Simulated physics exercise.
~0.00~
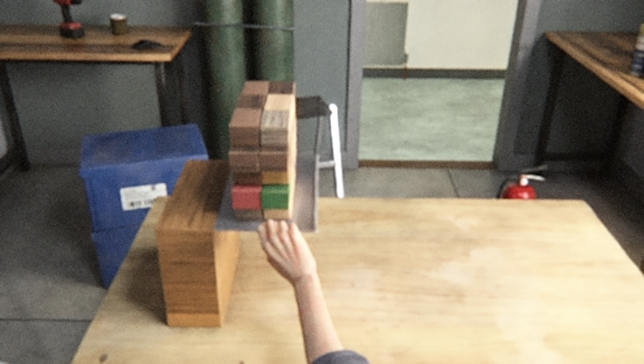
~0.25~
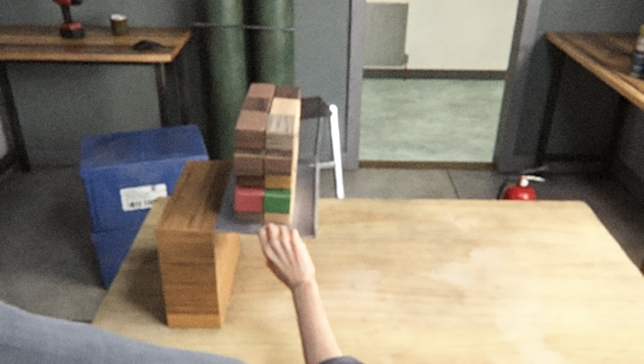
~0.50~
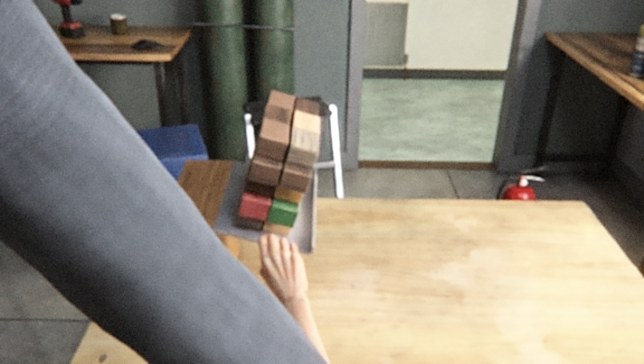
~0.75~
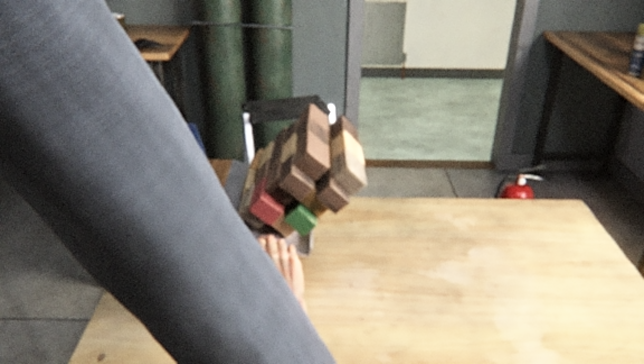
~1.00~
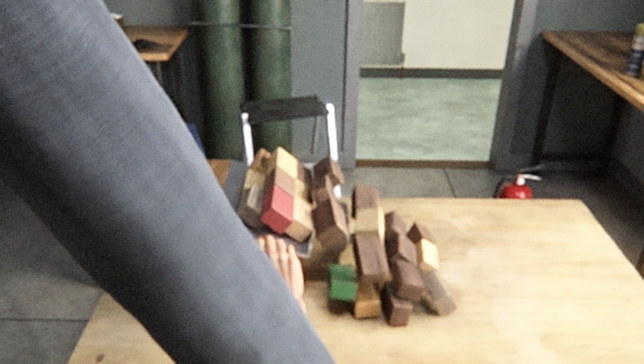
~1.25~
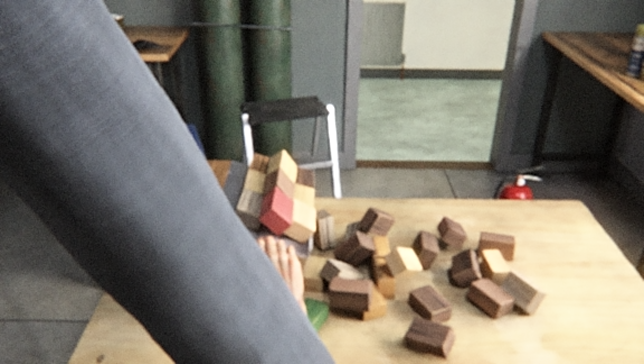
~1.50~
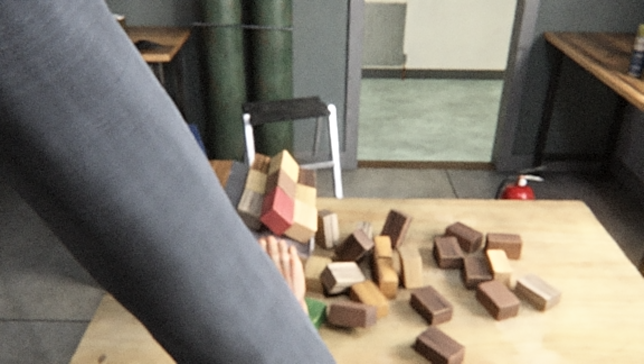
A tall stack of wooden toy blocks in browns and tans, with a red and a green one near the bottom, stands on a grey tray beside a wooden box on a workshop table, seen from slightly above by a swaying camera. A hand rests at the tray's front edge as a grey-sleeved arm sweeps in from the left. The tray dips to the right, and the stack leans and topples. Most blocks tumble across the tabletop, the green one among them. Finally they lie scattered, while the red block stays with a small tilted cluster on the tray.
